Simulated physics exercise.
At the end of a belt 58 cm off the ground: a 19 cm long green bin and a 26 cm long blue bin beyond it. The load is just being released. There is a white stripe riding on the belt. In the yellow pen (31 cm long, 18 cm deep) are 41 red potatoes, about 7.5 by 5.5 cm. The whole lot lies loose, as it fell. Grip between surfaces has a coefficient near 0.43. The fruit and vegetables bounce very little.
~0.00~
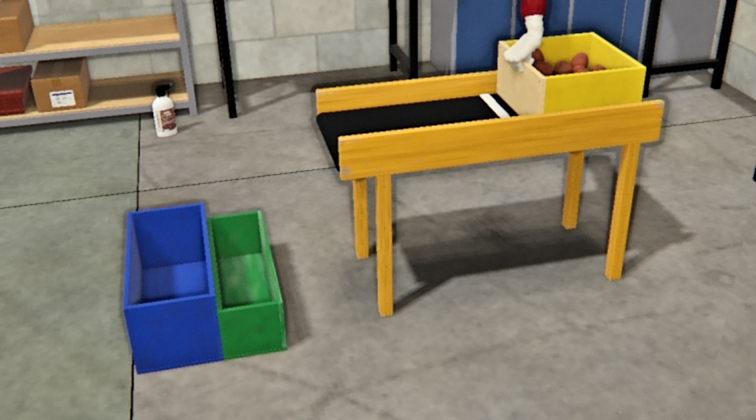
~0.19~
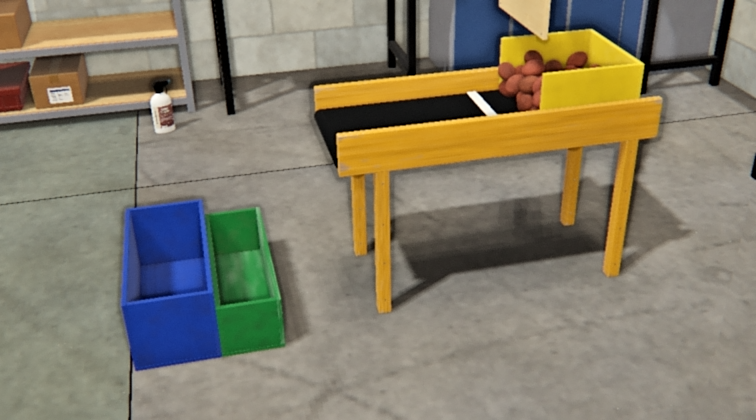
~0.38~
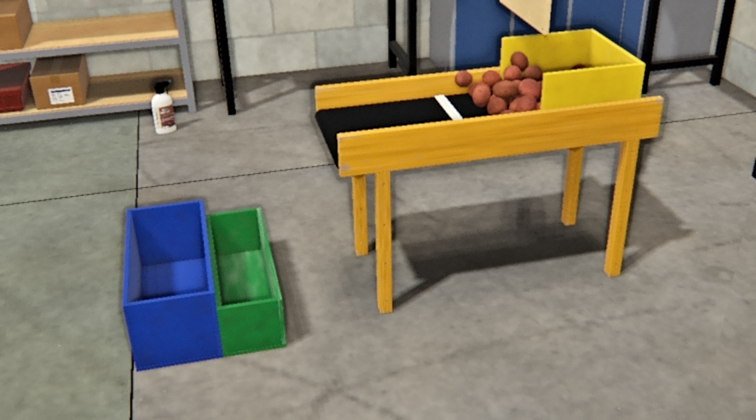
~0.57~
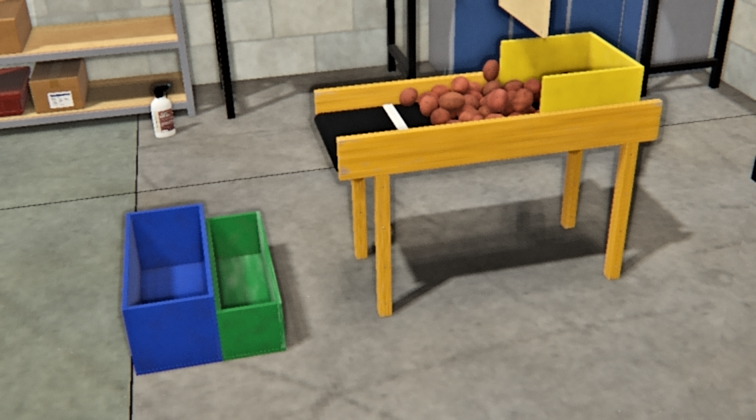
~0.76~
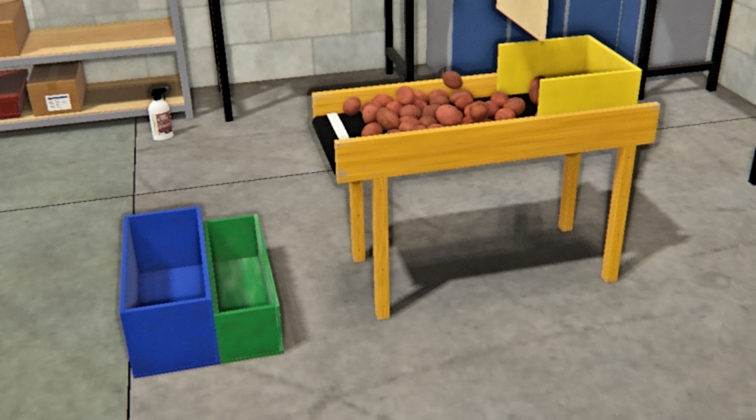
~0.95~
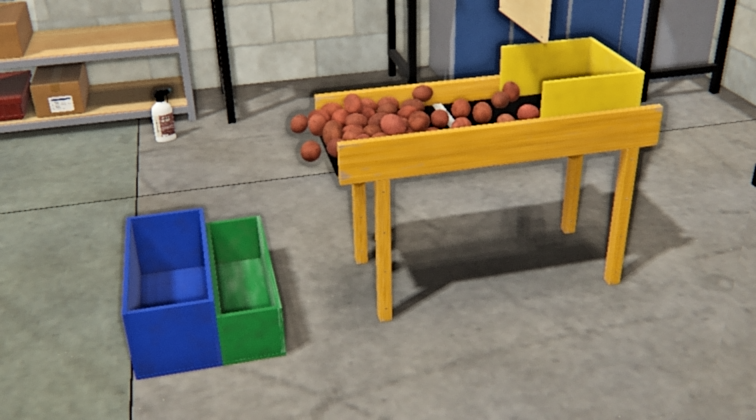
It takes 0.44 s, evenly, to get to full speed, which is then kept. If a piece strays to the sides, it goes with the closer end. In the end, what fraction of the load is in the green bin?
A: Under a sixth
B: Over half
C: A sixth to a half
Answer: B.
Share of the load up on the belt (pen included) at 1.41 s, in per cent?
Roughly 15 per cent.
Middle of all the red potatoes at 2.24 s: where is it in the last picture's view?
Around (243, 282).
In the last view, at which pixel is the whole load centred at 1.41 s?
Centre estimate - approximately (253, 232).
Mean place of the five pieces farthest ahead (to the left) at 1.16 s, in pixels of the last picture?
Centre approx. at (258, 223) px.
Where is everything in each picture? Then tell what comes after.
In the first frame (we follow the rim corner now nearest the camera), yellow pen at (545, 78); green bin at (222, 311); belt has run 0 cm; nothing out yet.
The second frame shows yellow pen at (544, 74); belt has run 4 cm.
The third frame shows yellow pen at (544, 74); belt has run 16 cm; 11 out, the lowest potato at (509, 119).
The fourth frame shows yellow pen at (543, 77); belt has run 33 cm; 28 out, the lowest potato at (455, 129).
The fifth frame shows yellow pen at (541, 80); belt has run 51 cm; 36 out, the lowest potato at (471, 124).
The sixth frame shows yellow pen at (544, 82); green bin at (221, 316); belt has run 69 cm; 39 out, the lowest potato at (311, 151).
After 1.16 s, 2 in the green bin, 20 on the belt and 19 in the air.
After 1.41 s, 19 in the green bin, 6 on the belt and 16 in the air.
After 1.78 s, 36 in the green bin and 5 in the air.
Outcome (at 2.24 s), 41 in the green bin. Asked share, 41 of 41, 100 per cent.
